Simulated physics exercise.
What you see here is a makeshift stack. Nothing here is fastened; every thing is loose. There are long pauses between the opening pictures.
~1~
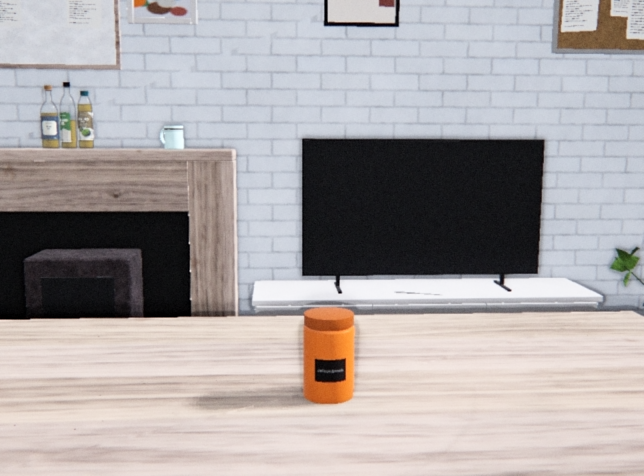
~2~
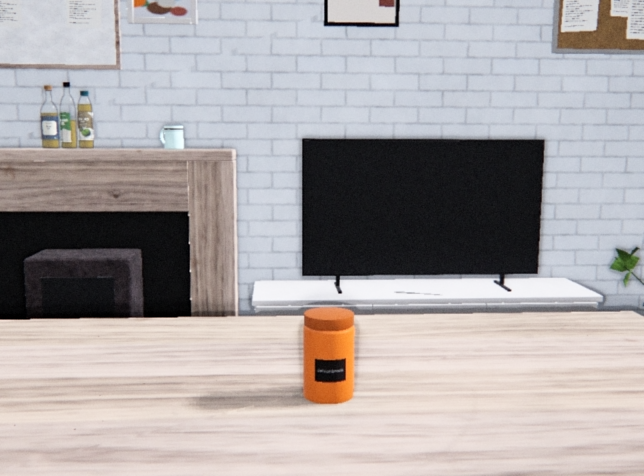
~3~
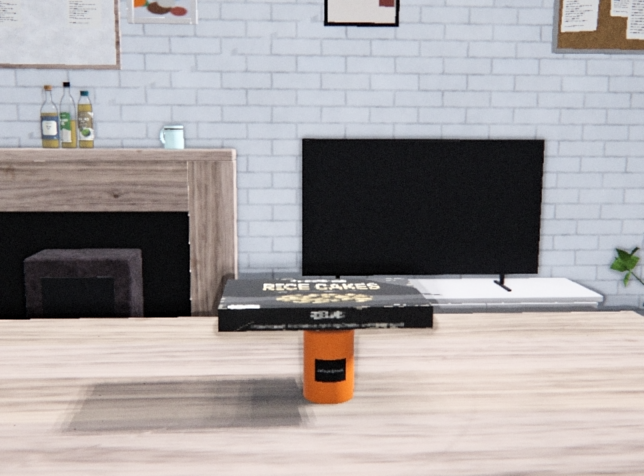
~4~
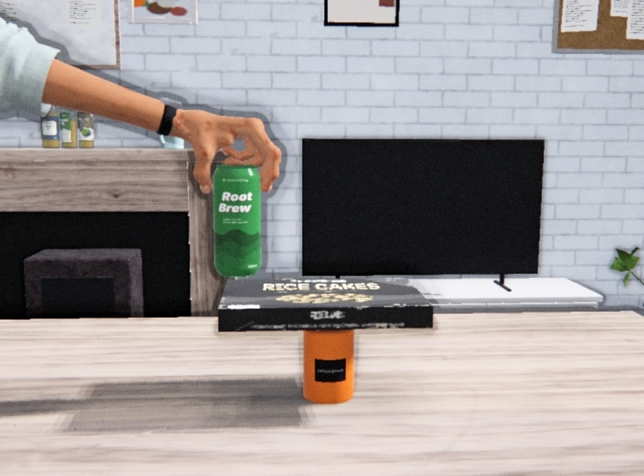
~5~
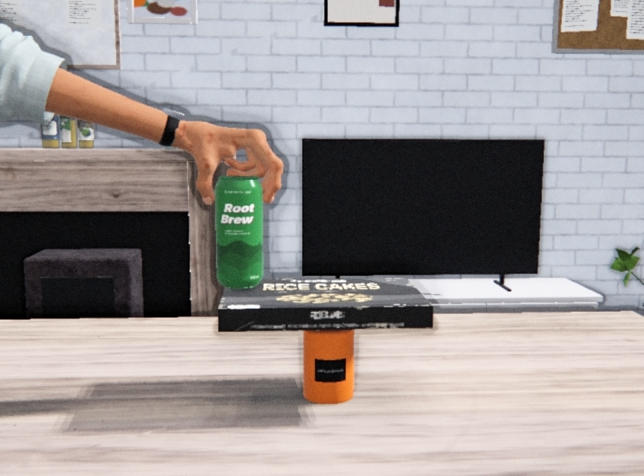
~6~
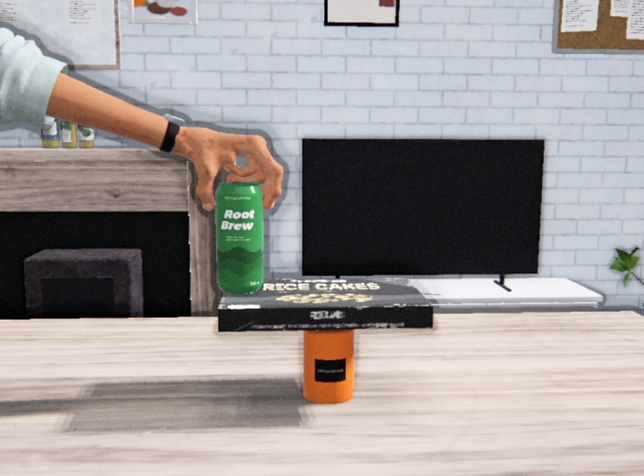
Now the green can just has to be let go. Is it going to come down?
Yes, it comes down.
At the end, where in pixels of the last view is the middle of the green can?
At about (158, 386).
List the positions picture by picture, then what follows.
In the first picture, the last thing is not in view yet; orange jar (329, 355).
In the second picture, the last thing is not in view yet; orange jar (329, 355).
In the third picture, the last thing is not in view yet; orange jar (329, 355).
The fourth picture shows on its way; green can (237, 220); orange jar (329, 355).
The fifth picture shows on its way; green can (240, 232); orange jar (329, 355).
The sixth picture shows in place under the hand; green can (240, 237); orange jar (329, 355).
Then, 0.30 s later than the last frame, green can now fallen; black packet tilted by 35°.
Then, 0.50 s later than the last frame, black packet on its side.
Then, 1.00 s later than the last frame, black packet upside down.
Then, 1.40 s later than the last frame, black packet now fallen.
When it is over, fallen, green can and black packet; orange jar as before. End places, in pixels of the last picture, green can near (158, 386). The stack loses its balance.
